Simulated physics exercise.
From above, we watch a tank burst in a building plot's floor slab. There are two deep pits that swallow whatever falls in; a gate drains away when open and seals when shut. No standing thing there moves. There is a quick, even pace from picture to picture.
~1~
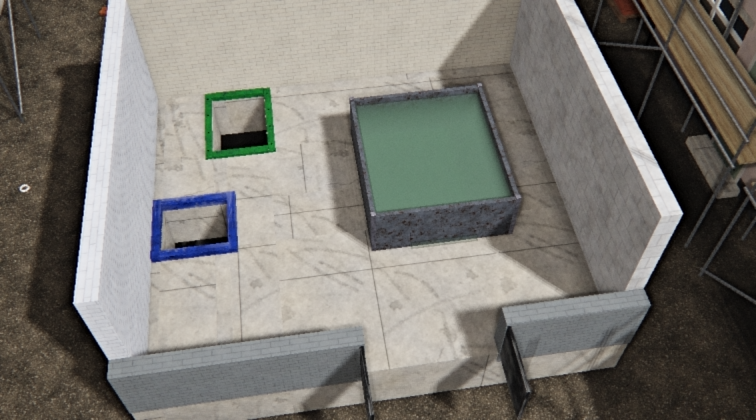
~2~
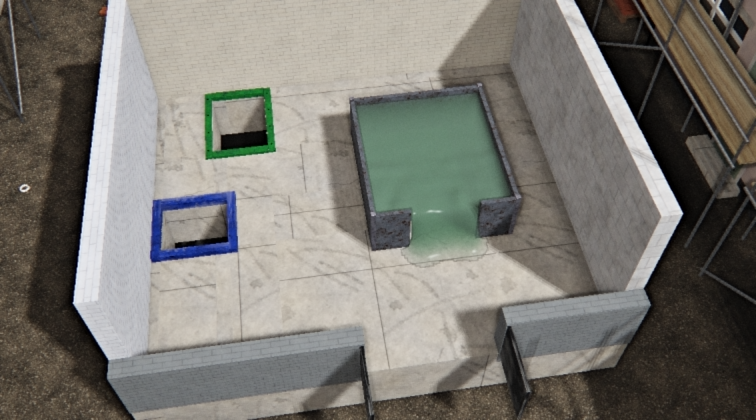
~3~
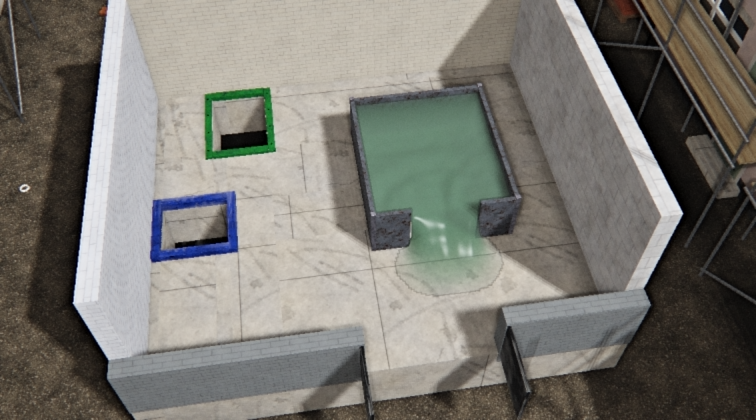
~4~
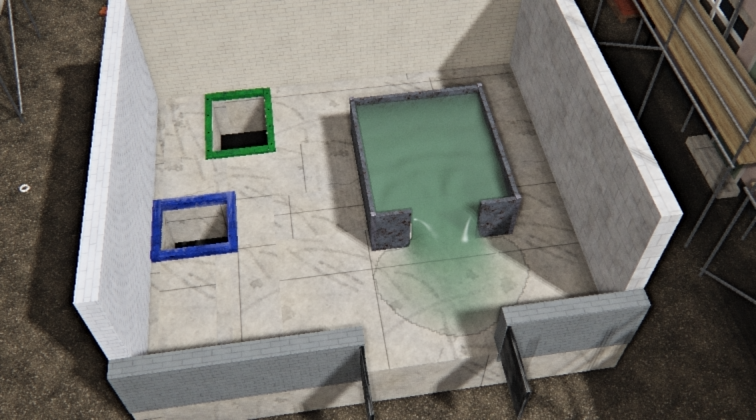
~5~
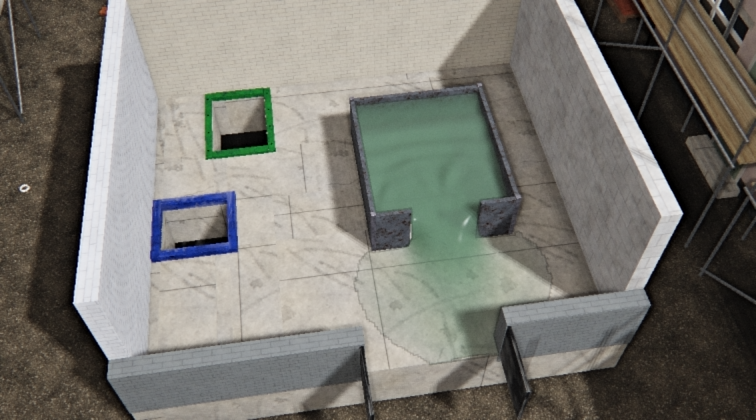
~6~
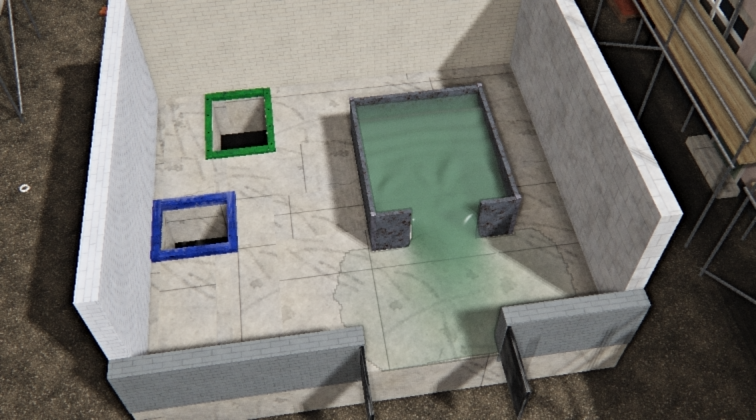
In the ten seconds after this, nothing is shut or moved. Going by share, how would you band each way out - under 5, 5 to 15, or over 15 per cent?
In order: The gate gets a sizeable chunk - beyond fifteen per cent, the blue pit gets a mere sliver - short of five per cent, the green pit gets a mere sliver - short of five per cent.
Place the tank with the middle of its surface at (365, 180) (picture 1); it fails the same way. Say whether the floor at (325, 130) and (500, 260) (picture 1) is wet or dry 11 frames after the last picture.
I'd say the first one's left untouched and the second one's left untouched.
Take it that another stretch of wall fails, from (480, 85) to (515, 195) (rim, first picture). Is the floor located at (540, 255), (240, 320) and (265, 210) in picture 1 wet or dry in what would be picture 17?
Well, the first is hit by the spill, the next missed by the spill, the last missed by the spill.
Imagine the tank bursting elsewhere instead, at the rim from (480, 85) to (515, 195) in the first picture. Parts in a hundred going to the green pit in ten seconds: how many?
Green: 20 %.
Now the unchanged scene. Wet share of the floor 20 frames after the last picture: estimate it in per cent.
About 45 %.
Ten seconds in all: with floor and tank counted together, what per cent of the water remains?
My figure is close to 44 percent.
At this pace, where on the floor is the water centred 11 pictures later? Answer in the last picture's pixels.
Centre: Close to (442, 215).
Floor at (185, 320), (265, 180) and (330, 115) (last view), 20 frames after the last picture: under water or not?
In turn, the three spots are soaked, high and dry and high and dry.
A moment on, water covers 20 % of the floor; the gate 9 %, the blue pit 0 %, the green pit 0 %.
Next, water covers 30 % of the floor; the gate 19 %, the blue pit 0 %, the green pit 0 %.
Then, water covers 45 % of the floor; the gate 30 %, the blue pit 0 %, the green pit 0 %.
Later, water covers 65 % of the floor; the gate 44 %, the blue pit 0 %, the green pit 0 %.
In the end, water covers 85 % of the floor; the gate 55 %, the blue pit 0 %, the green pit 1 %.
